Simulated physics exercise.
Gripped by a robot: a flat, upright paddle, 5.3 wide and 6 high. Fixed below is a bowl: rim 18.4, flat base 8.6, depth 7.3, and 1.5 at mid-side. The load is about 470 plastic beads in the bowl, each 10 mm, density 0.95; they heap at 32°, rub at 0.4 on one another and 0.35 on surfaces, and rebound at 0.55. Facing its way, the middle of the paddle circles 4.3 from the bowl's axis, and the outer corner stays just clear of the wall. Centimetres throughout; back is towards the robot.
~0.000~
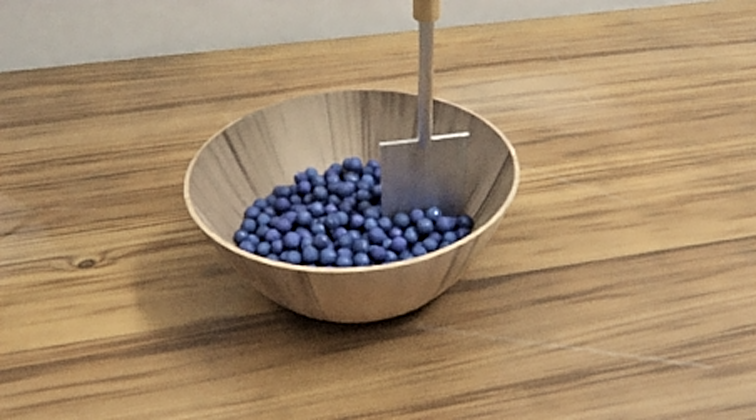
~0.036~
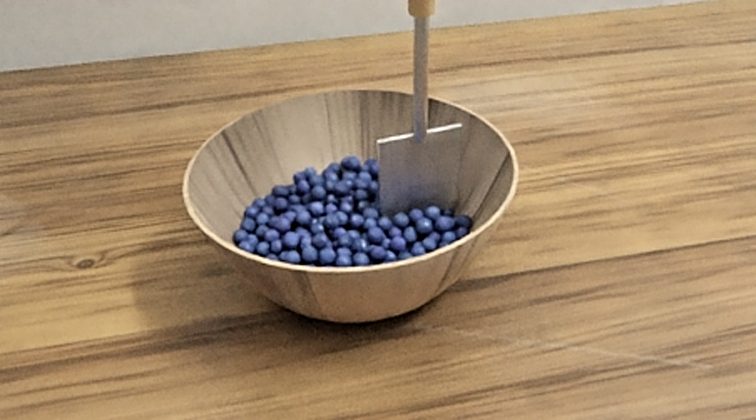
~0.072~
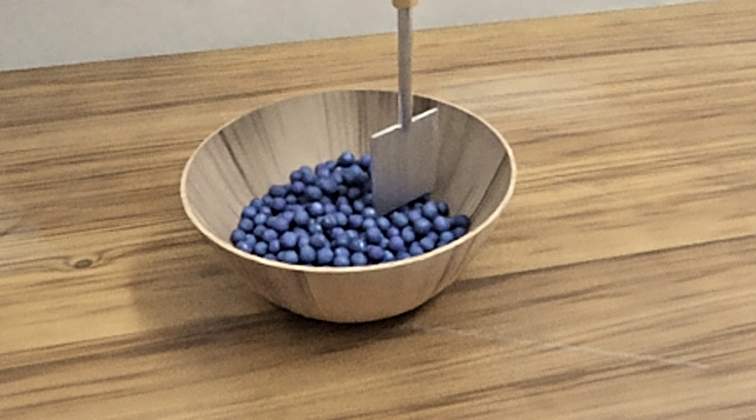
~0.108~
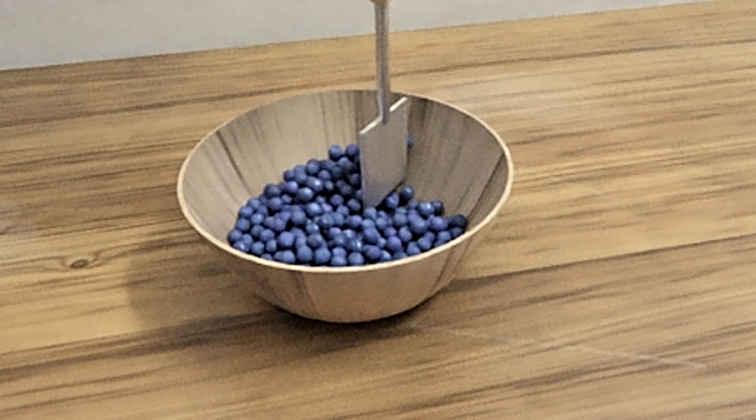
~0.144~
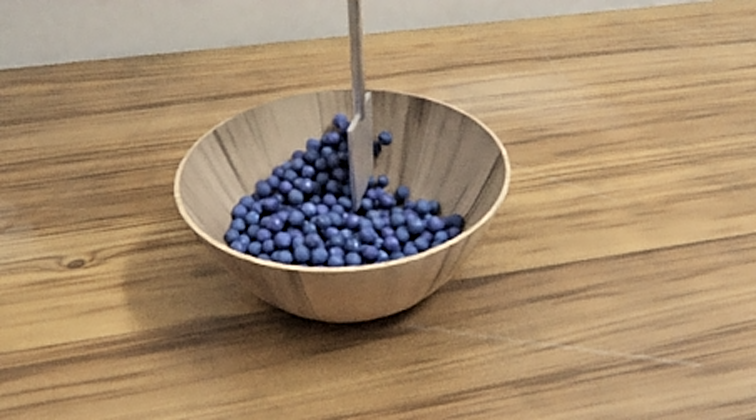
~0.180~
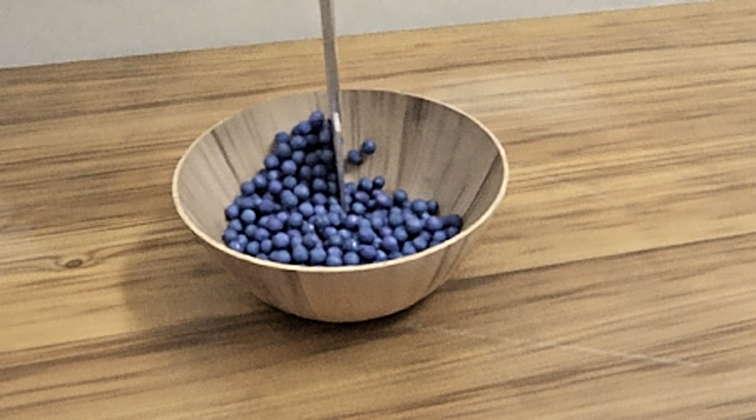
On a wooden tabletop, a flat metal paddle pushed through a bowl of small blue beads, sweeping from right to left and turning edge-on as the beads piled up along the bowl's left side.
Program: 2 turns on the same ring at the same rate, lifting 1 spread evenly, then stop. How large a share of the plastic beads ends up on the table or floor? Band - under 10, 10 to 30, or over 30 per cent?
Band: Under 10 per cent.
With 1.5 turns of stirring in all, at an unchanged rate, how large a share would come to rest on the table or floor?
That would give some 5 percent.
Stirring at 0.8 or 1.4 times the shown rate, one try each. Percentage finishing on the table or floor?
Roughly 0 and 15 per cent.
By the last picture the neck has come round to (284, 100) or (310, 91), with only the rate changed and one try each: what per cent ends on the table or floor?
Some 15 and 10 per cent respectively.
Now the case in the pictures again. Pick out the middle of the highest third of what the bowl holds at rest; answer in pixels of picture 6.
The centre is near pixel (374, 201).
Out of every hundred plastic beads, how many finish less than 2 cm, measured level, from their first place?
Roughly 15 percent of the load.
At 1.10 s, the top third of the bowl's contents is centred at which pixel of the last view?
(307, 256).
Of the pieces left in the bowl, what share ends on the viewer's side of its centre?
Roughly 45 percent of it.
After 0.64 s, 335° round, highest piece 8 above the table; 456 in the bowl, 9 on the table or floor, 2 in flight or on the tool.
After 1.10 s, 225° round, highest piece 8 above the table; 450 in the bowl, 16 on the table or floor, 1 in flight or on the tool.
After 1.53 s, 0° round, highest piece 6 above the table; 449 in the bowl, 18 on the table or floor.
After 2.23 s, 0° round, highest piece 6 above the table; 449 in the bowl, 18 on the table or floor.
At rest, 449 in the bowl, 18 on the table or floor. That is 4 % on the table or floor.
